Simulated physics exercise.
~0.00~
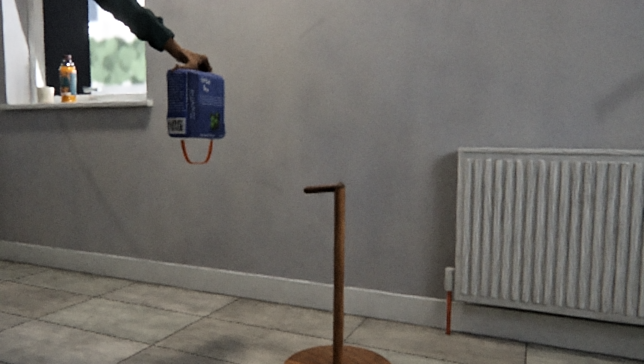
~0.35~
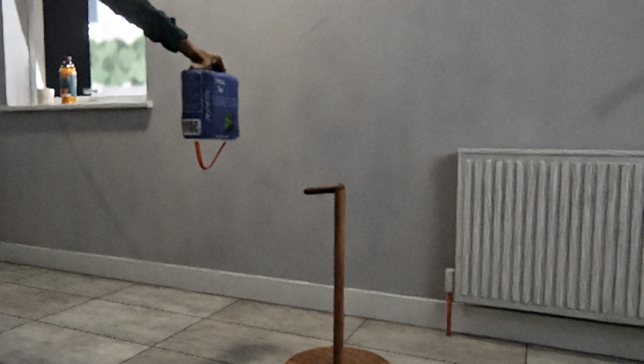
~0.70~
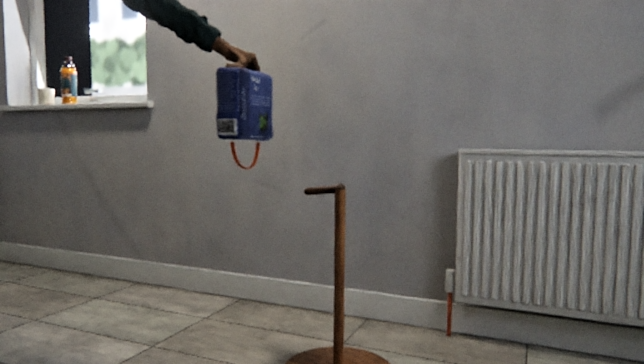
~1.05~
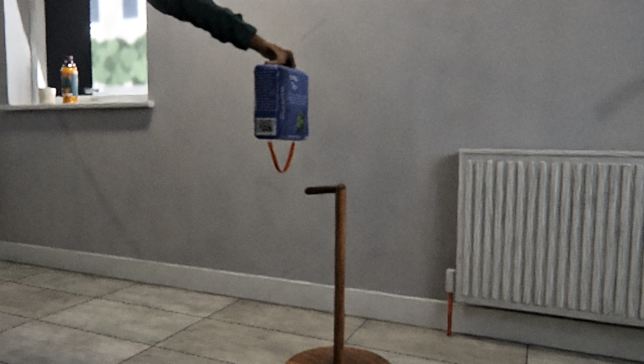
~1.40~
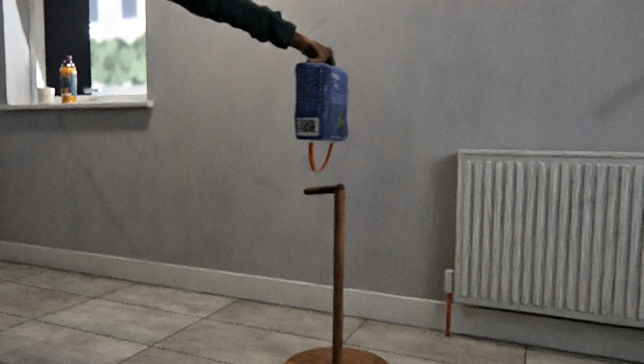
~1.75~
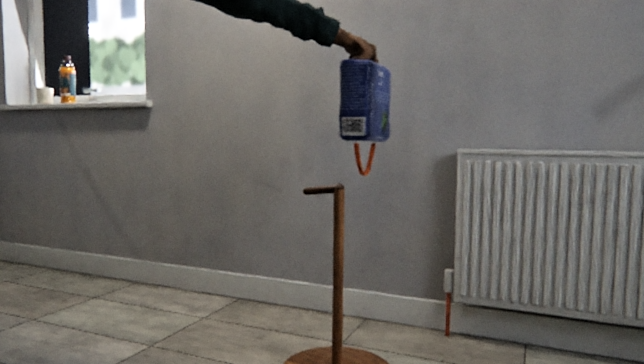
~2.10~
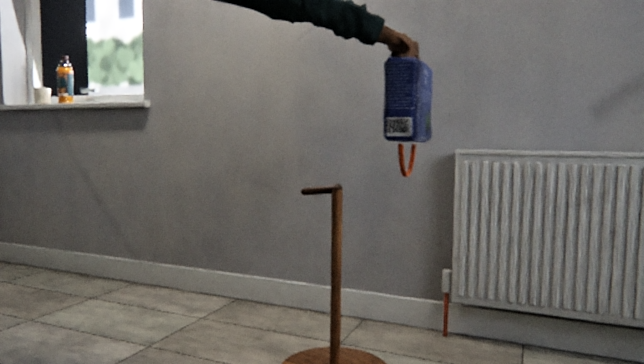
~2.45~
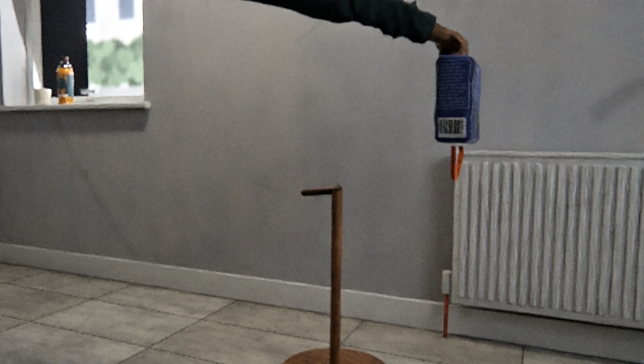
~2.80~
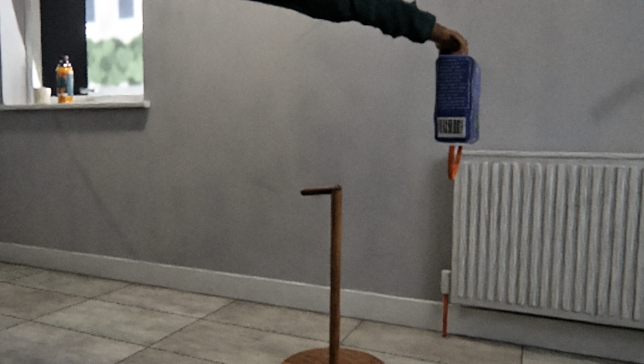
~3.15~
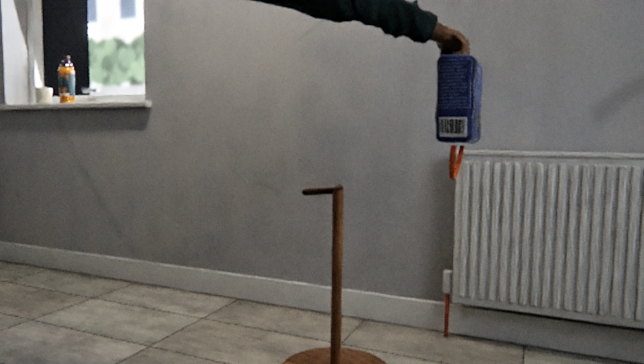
In the video, a hand carries a blue bag with an orange loop hanging beneath it to the right, toward a wooden stand with a short arm. The bag passes above the stand without snagging and ends held nearly still beyond it, near a white radiator.
